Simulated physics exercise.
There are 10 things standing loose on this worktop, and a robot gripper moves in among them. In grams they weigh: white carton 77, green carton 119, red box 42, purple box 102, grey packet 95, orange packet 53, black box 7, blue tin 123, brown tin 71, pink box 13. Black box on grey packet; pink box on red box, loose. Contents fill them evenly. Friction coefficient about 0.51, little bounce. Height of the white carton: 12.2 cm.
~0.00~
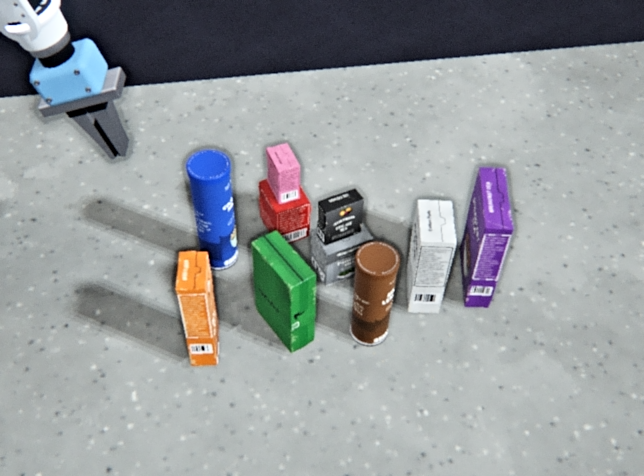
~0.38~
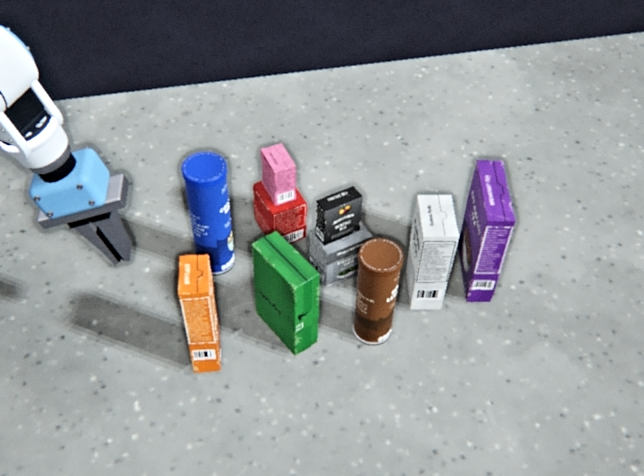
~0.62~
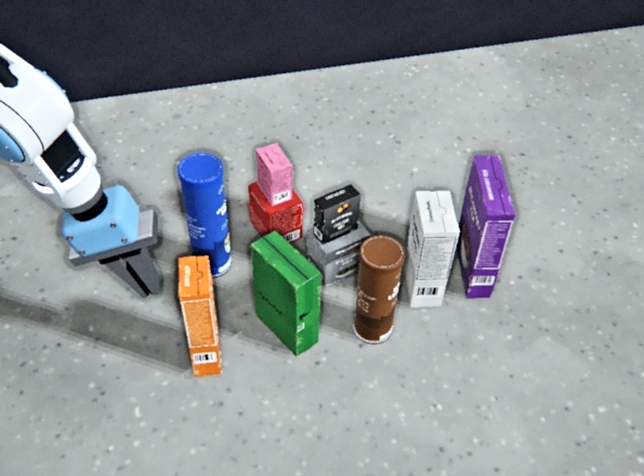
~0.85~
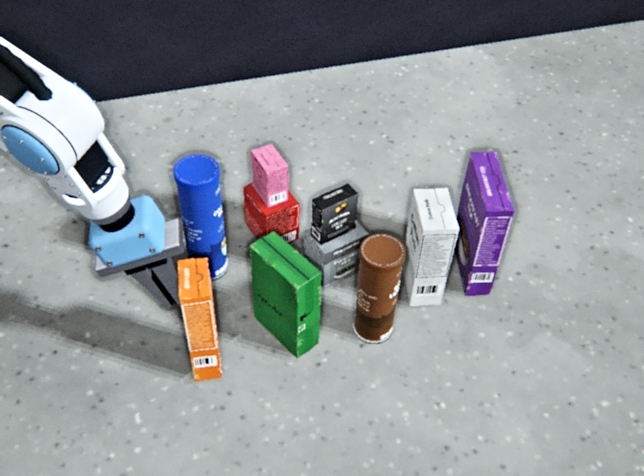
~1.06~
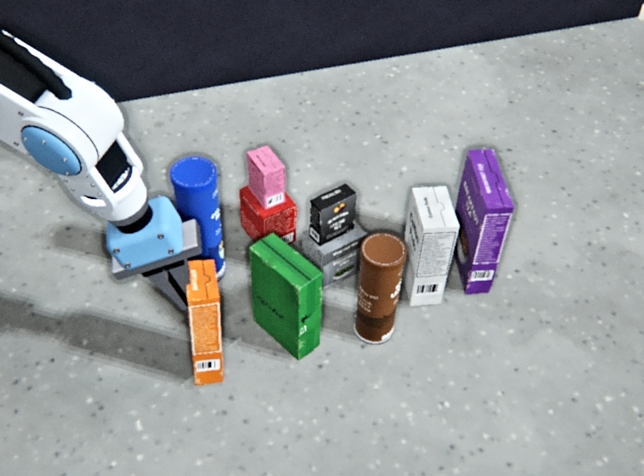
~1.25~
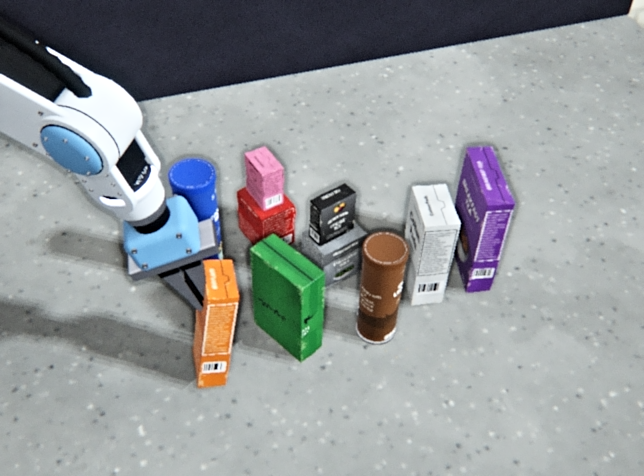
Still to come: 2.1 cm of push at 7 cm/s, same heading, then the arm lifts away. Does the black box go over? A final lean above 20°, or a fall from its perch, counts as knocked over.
The black box: Still standing.
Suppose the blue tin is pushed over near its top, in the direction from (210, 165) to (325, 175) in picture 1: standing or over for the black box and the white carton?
Black box over, white carton upright.
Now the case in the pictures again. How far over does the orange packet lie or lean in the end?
About 30°.
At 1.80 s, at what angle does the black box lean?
Some 0° off upright.
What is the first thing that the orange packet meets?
The green carton.
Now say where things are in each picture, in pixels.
Has the fingertips at (111, 125); orange packet (199, 311) standing straight; black box (340, 217), in the first picture.
Has the fingertips at (113, 230); orange packet (201, 316) standing straight; white carton (430, 254), green carton (286, 295), in the second picture.
Has the fingertips at (142, 265); orange packet (201, 319) standing straight; red box (276, 212), purple box (482, 229), in the third picture.
Has the fingertips at (167, 275); orange packet (201, 322) standing straight; grey packet (336, 250), blue tin (203, 221), in the fourth picture.
Has the fingertips at (183, 276); orange packet (204, 325) 3° off upright; brown tin (378, 291), pink box (266, 177), in the fifth picture.
Has the fingertips at (199, 277); orange packet (214, 326) 9° off upright; black box (332, 215), in the sixth picture.
Around 1.50 s, off upright orange packet 21°.
Around 1.80 s, green carton and orange packet touch at 1.54 s; off upright orange packet 25°.
Around 2.25 s, off upright orange packet 25°.
At rest, past 20° or fallen, orange packet. Standing, blue tin, red box, green carton, brown tin, white carton, purple box, grey packet, black box and pink box.
